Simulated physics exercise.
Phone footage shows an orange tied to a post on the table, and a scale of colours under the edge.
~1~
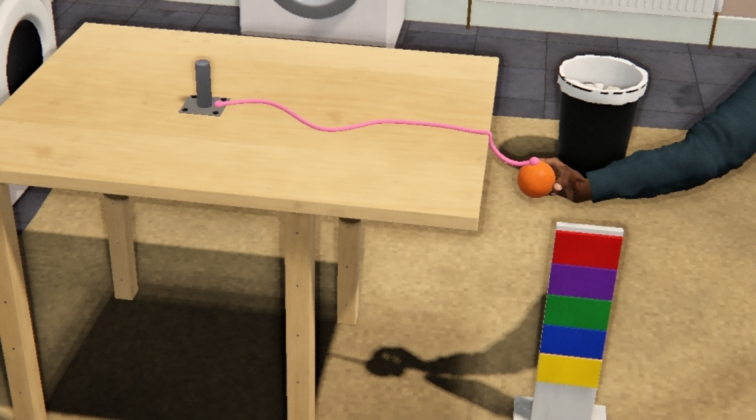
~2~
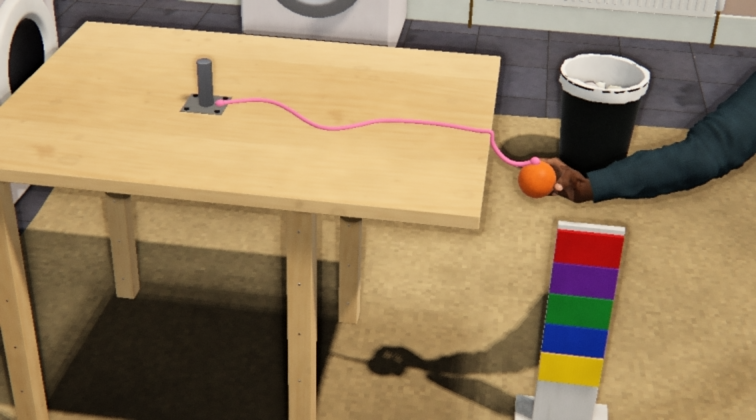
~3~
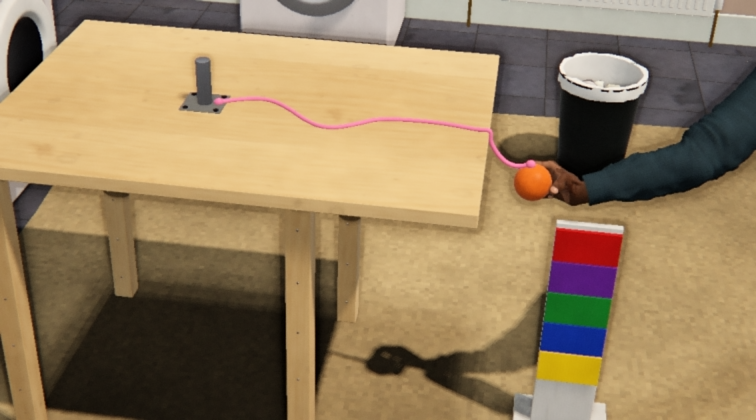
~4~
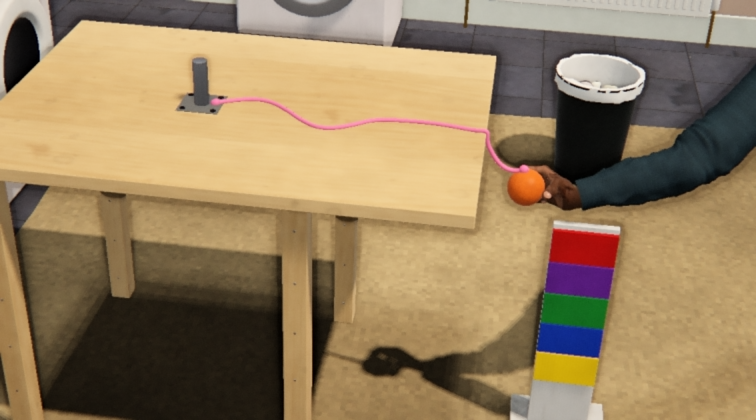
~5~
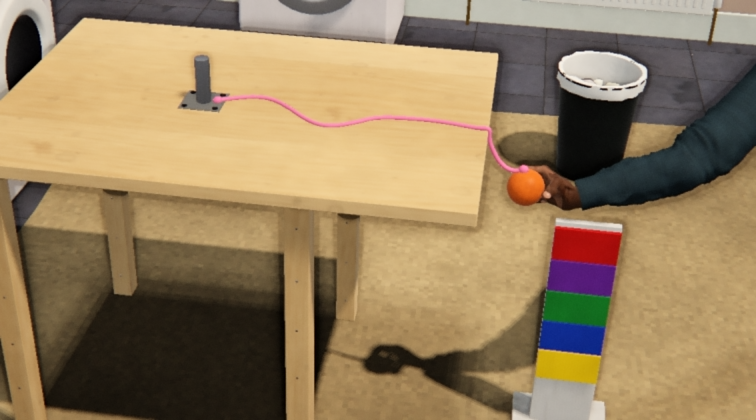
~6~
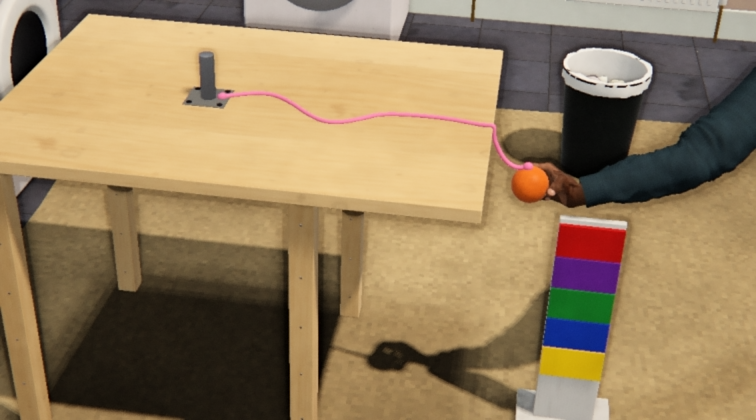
In a room with washing machines along the back, a wooden table stands on a tan floor, seen from slightly above. A pink cord runs from a dark post across the tabletop and over the right edge to an orange ball held by a hand, near a black bin and an upright strip of red, purple, green, blue and yellow. The hand shifts the ball slightly left and down, while the view wobbles faintly.
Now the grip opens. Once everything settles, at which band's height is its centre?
Its centre settles level with the red band.
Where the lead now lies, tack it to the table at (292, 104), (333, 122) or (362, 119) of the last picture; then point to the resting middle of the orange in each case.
(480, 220), (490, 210), (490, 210).
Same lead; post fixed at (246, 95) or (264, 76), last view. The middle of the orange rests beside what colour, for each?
It comes out purple the first time and purple the second time.
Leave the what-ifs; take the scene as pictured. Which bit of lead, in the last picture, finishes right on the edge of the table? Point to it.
The piece you want is at about (467, 122).
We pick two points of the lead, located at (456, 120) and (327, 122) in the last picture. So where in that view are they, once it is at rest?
They go to (484, 130) and to (351, 114).
Early on, orange near (450, 223); level with red.
Midway, orange near (479, 231); level with red.
Finally, orange near (477, 231); level with red. Its middle rests at the red band.
